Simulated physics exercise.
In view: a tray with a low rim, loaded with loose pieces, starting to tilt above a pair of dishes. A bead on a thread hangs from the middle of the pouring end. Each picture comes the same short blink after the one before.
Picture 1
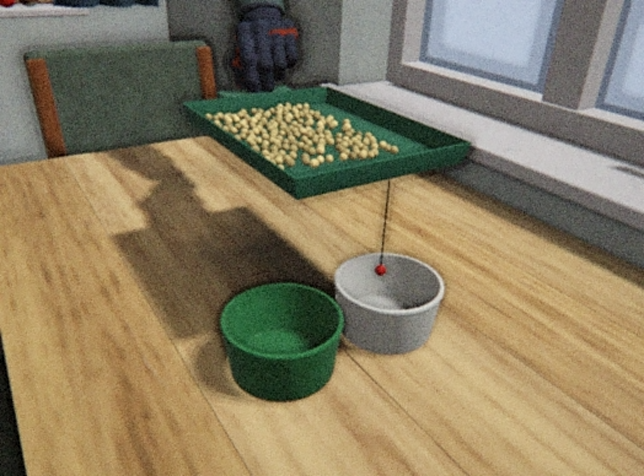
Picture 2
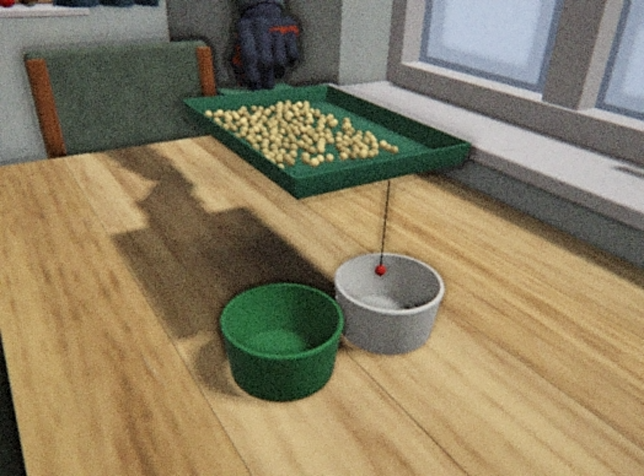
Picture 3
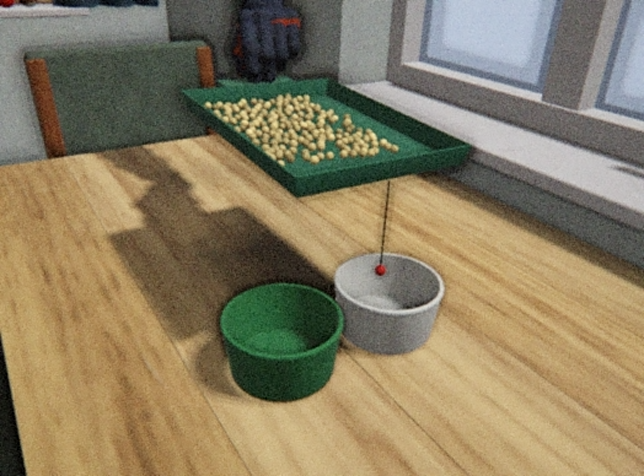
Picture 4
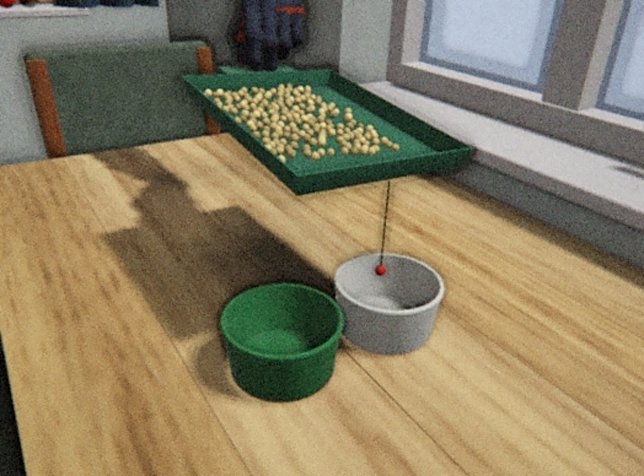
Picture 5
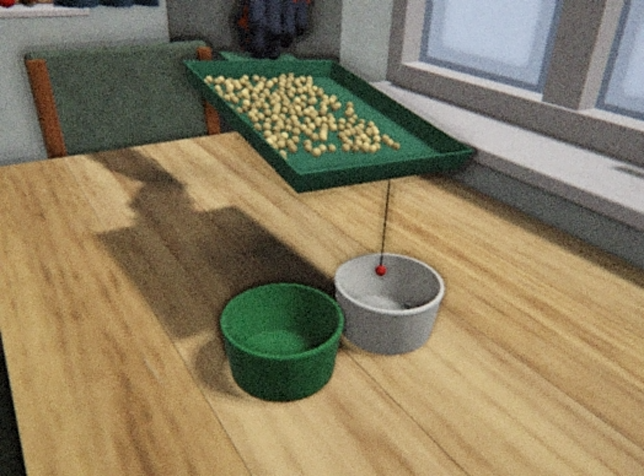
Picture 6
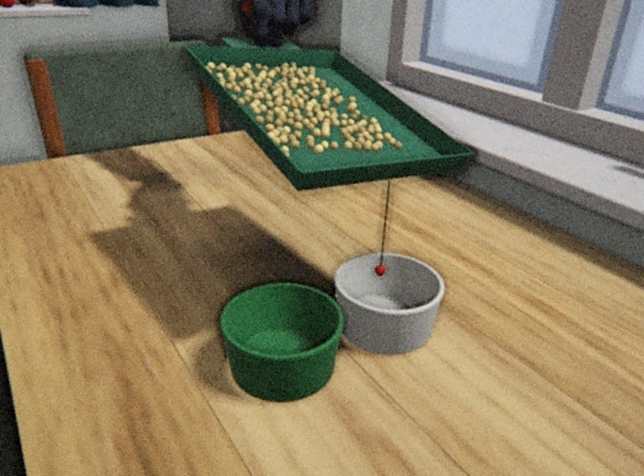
On a wooden table by a window, a green dish and a grey dish sit beneath a green tray of soya beans, a red bead hanging from its near end. A dark gloved hand shows behind as the tray starts level, then its far end rises slightly and gradually, the near edge dipping a little rightward.
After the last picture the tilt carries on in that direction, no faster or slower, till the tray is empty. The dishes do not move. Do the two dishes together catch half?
Together they catch under half.
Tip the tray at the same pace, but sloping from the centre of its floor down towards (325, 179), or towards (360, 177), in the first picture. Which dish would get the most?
The first try: The left one. The second: Left.
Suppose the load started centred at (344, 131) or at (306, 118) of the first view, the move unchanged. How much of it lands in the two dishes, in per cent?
Roughly 20 per cent, and 20 per cent.
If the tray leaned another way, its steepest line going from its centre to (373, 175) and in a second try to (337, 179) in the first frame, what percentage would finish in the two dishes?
Near 20 % and 80 %.
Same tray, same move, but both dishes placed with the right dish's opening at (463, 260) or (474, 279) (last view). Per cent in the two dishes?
In turn 80 and 100 in a hundred.
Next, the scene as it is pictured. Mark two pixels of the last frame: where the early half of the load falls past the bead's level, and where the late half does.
At about (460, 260), then at (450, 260).
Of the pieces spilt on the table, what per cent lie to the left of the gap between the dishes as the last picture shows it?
Near 0 %.
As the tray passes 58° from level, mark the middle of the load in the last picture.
At about (418, 155).
Soon after the last picture, tray tipped steeply; nearly all on the tray; a stray few outside both; a stray few in the air.
A little later, tray tipped right over; about half on the tray; a small part in the right dish; about a quarter outside both; about a quarter in the air.
Later still, tray tipped past a quarter turn; about a quarter in the right dish; most outside both.
At rest, tray tipped past a quarter turn; none in the left dish; about a quarter in the right dish; most outside both.
